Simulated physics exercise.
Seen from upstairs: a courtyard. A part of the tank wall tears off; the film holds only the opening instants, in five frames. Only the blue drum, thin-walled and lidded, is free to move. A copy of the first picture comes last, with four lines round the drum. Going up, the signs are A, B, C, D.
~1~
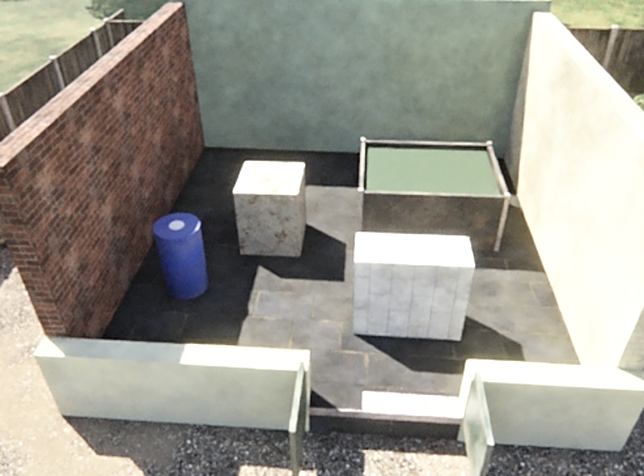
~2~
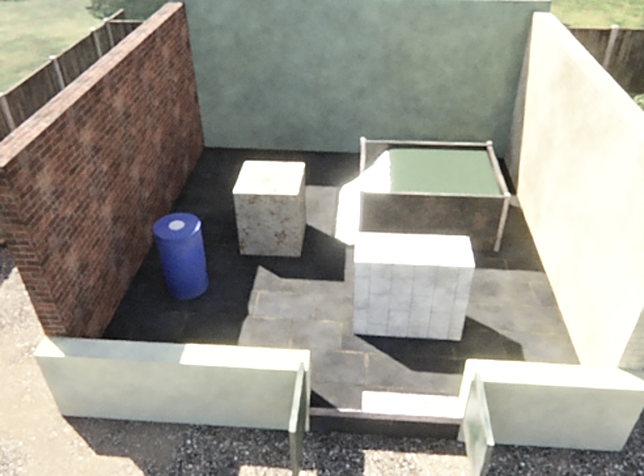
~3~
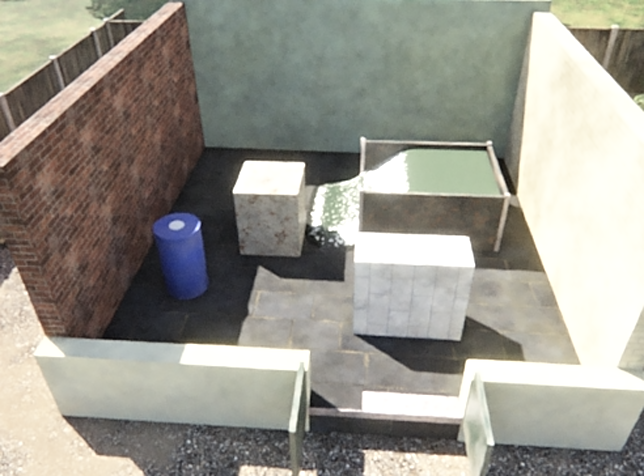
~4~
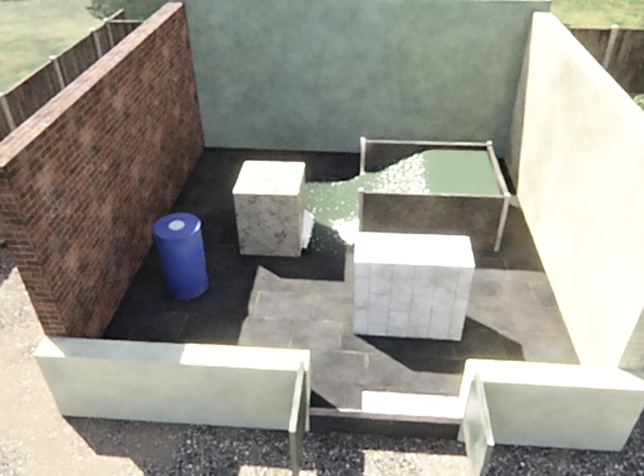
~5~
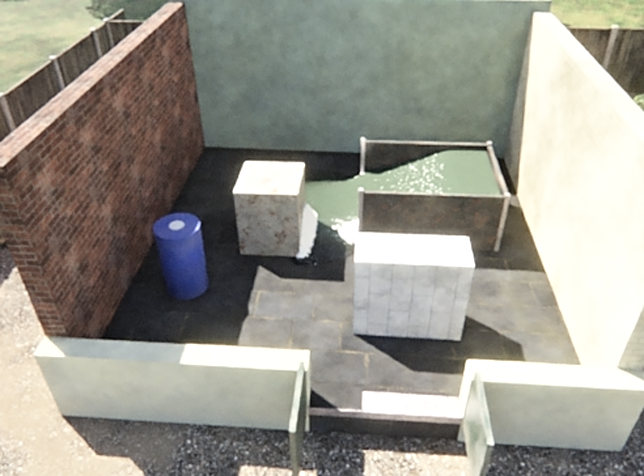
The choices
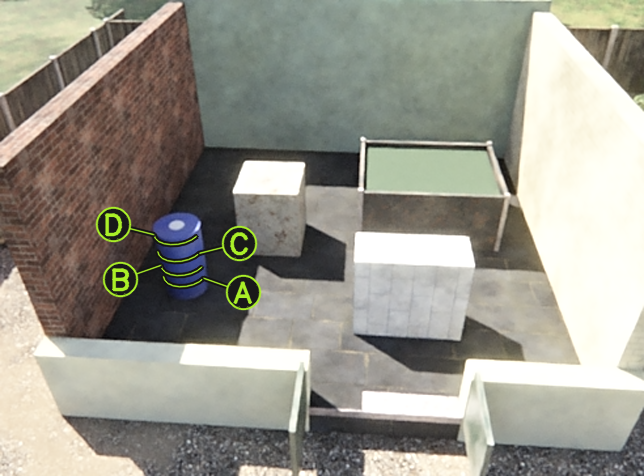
The clip shows a walled yard with a blue drum, two pale blocks and a raised tank of greenish water; water pours from the tank's left side and spreads across the dark paving to the nearer block, while the drum stays still.
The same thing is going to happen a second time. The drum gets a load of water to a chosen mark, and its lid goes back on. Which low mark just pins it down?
Level A just does it.
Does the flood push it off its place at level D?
No.
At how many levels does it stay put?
All of the four.
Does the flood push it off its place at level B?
No, that is safe.
On the marked copy, A at (179, 286); B at (177, 275); C at (174, 261); D at (170, 244); from the bottom up A, B, C, D.
If A is chosen, it does not move.
If B is chosen, it does not move.
If C is chosen, it does not move.
If D is chosen, it does not move.
